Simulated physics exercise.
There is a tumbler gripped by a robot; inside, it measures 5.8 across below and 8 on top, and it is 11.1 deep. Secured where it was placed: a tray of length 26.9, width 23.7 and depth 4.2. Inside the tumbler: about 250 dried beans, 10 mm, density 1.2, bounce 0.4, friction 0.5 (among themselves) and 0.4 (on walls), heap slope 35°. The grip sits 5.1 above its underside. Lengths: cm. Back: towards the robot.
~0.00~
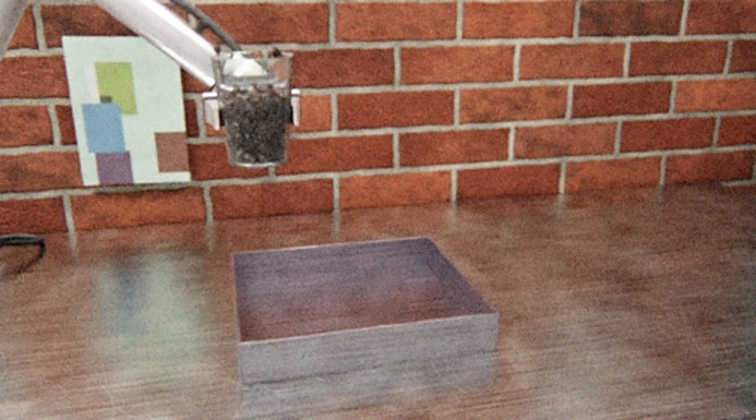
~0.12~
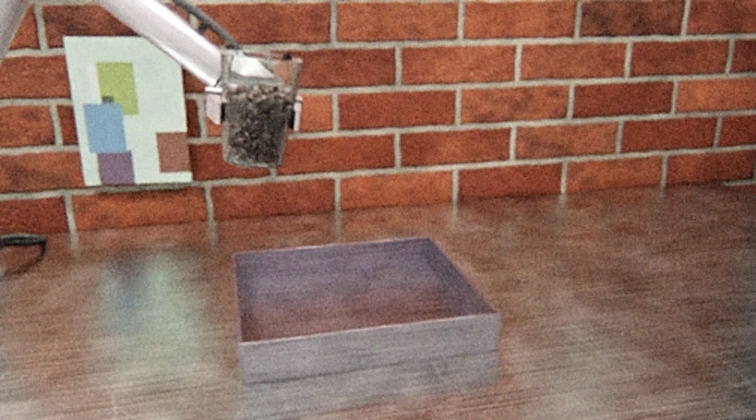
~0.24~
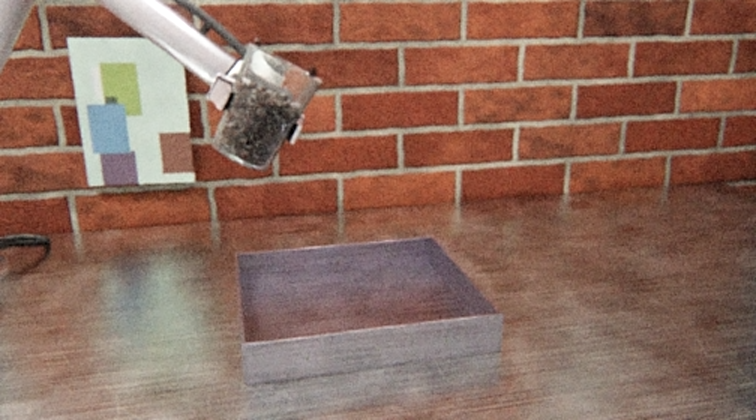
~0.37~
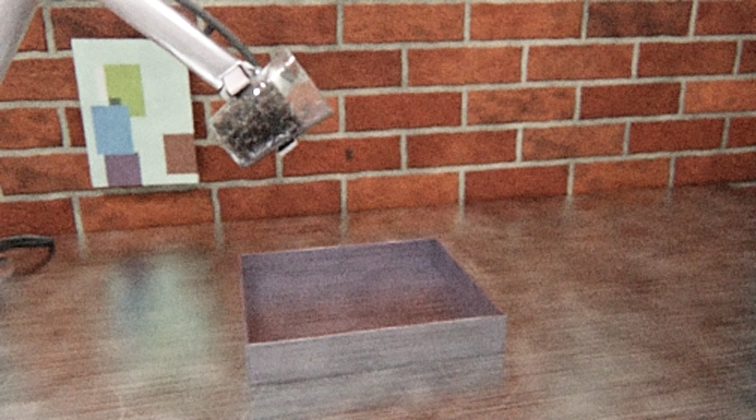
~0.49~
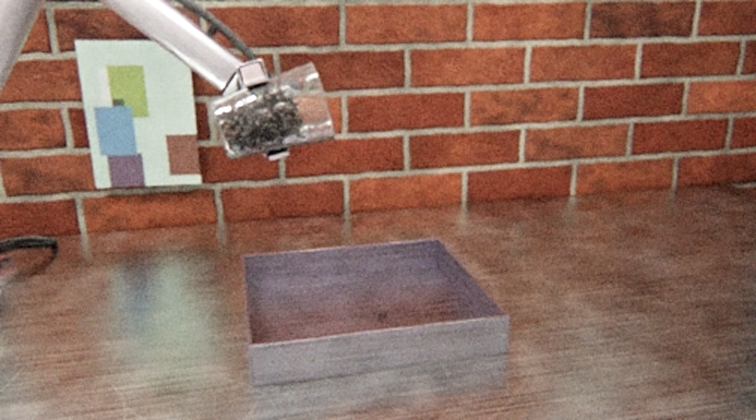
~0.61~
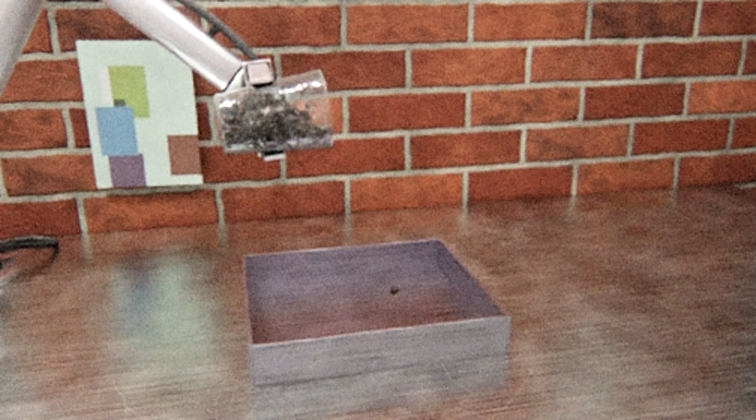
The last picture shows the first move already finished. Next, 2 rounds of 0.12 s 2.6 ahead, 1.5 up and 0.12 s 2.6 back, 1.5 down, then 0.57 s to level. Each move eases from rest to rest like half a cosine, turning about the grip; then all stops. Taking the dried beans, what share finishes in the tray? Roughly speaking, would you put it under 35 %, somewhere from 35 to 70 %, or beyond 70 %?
Roughly, somewhere from 35 to 70 %.
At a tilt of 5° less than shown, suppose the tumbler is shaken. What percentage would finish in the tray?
Near 40 %.
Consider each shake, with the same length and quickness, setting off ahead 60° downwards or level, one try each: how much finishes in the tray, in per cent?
Estimates, in order: 5 % then 50 %.
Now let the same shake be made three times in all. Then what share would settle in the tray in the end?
It would then be around 70 per cent.
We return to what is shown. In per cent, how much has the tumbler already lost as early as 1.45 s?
Close to 55 per cent of the load is out at that point.
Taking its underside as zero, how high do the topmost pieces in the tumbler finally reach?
About 6.0 cm.
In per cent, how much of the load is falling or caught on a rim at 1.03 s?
I'd reckon close to 6 per cent.
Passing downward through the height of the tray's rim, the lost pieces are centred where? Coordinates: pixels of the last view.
Near (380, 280).
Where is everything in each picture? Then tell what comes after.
Tumbler middle at (256, 111), level; upper third of the load around (256, 102), from x 215 to 285, top at y 50; 249 in the tumbler, in the first frame.
Tumbler middle at (258, 111), tilted 8° forward; upper third of the load around (256, 102), from x 230 to 285, top at y 45, in the second frame.
Tumbler middle at (262, 112), tilted 29° forward; upper third of the load around (260, 104), from x 225 to 310, top at y 40, in the third frame.
Tumbler middle at (267, 114), tilted 55° forward; upper third of the load around (261, 106), from x 220 to 350, top at y 85; 248 in the tumbler, 1 in flight or on a rim, in the fourth frame.
Tumbler middle at (271, 117), tilted 76° forward; upper third of the load around (261, 105), from x 220 to 380, top at y 90; 248 in the tumbler, 1 in the tray, in the fifth frame.
Tumbler middle at (272, 117), tilted 84° forward; upper third of the load around (253, 109), from x 225 to 395, top at y 95; 248 in the tumbler, 1 in the tray, in the sixth frame.
After 1.03 s, tilted 84° forward, highest piece 26 above the table; 175 in the tumbler, 59 in the tray, 15 in flight or on a rim.
After 1.45 s, tilted 25° forward, highest piece 29 above the table; 134 in the tray, 115 in the tumbler.
After 1.86 s, level, highest piece 26 above the table; 134 in the tray, 115 in the tumbler.
After 2.91 s, level, highest piece 26 above the table; 134 in the tray, 115 in the tumbler.
At rest, 134 in the tray, 115 in the tumbler. That is 54 % in the tray.
